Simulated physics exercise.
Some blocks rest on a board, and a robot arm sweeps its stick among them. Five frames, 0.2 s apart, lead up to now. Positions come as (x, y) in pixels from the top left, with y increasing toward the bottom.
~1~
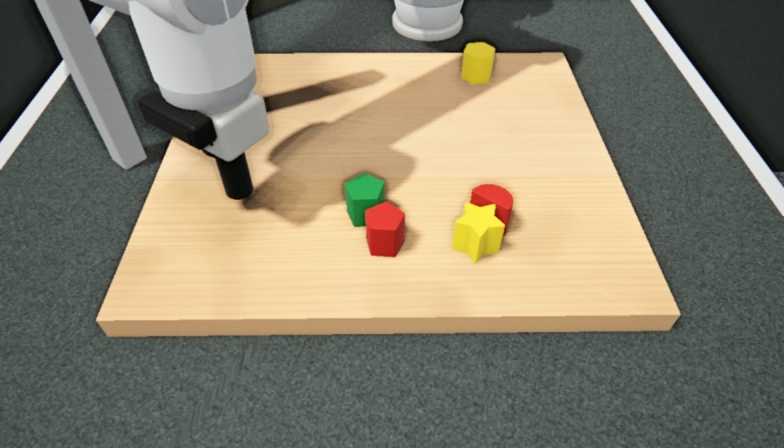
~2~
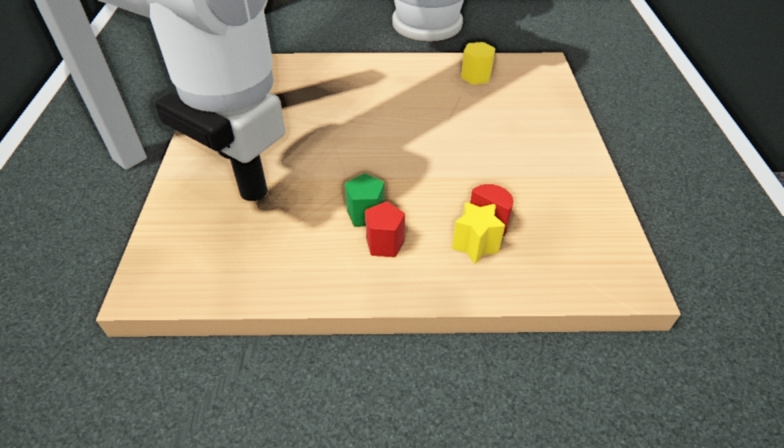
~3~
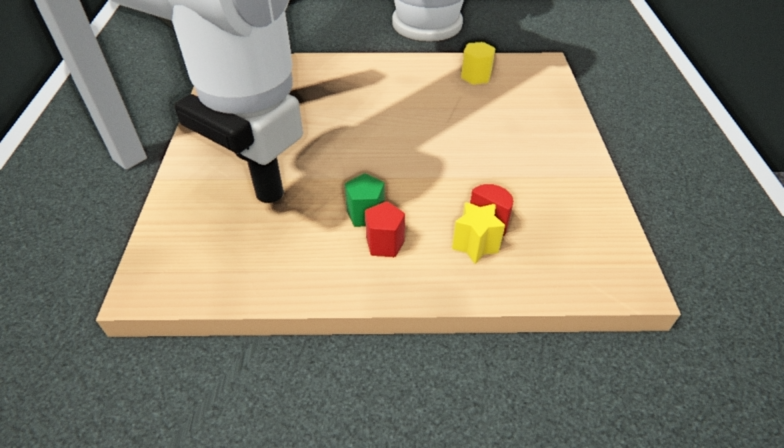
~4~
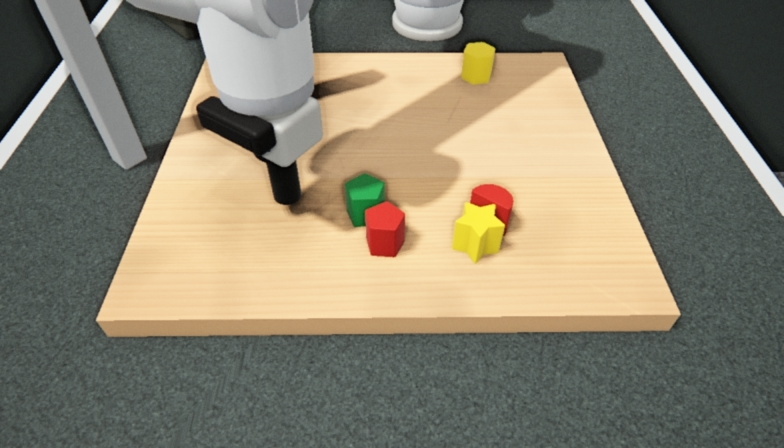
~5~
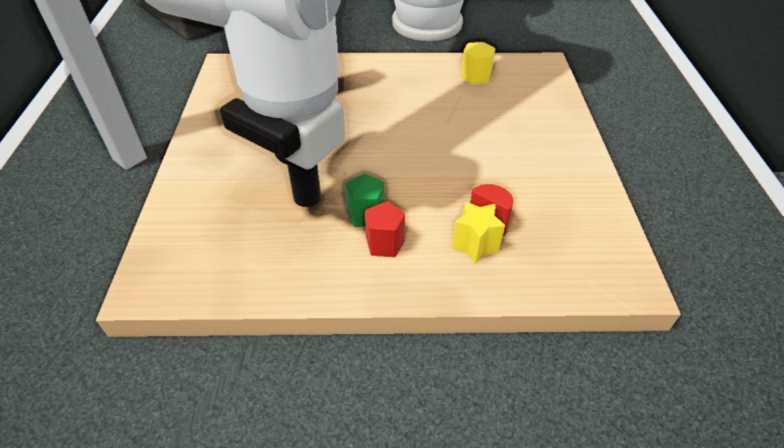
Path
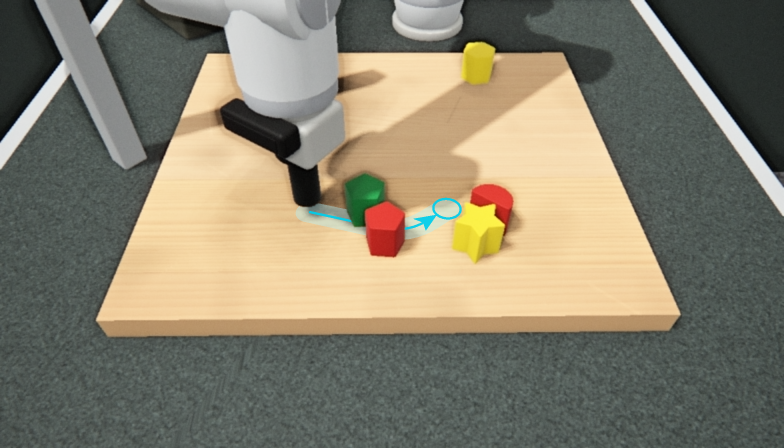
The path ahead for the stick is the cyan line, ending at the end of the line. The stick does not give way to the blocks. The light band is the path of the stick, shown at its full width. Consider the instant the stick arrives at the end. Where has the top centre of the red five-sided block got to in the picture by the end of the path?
Pixel (406, 226).
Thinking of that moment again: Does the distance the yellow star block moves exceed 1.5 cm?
The answer is no.
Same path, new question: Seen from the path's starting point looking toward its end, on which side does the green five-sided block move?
The green five-sided block goes left.
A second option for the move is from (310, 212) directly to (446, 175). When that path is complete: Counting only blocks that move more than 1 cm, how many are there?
The count will be 1.
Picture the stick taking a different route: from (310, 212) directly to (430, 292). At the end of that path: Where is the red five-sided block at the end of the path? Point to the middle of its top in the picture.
Somewhere near (424, 225).
The line goes from (310, 212) through (357, 222) and (407, 228) to (447, 209).
On the path given first. One third of the way, stick at (358, 209); green five-sided block at (389, 188).
Two thirds of the way, stick at (408, 214); green five-sided block at (431, 183), turned 50° anticlockwise; red five-sided block at (406, 226), turned 45° clockwise.
At the end, stick at (449, 195); green five-sided block at (469, 162), turned 60° anticlockwise; red five-sided block at (406, 226), turned 45° clockwise; yellow star block unmoved; red D-shaped block unmoved.
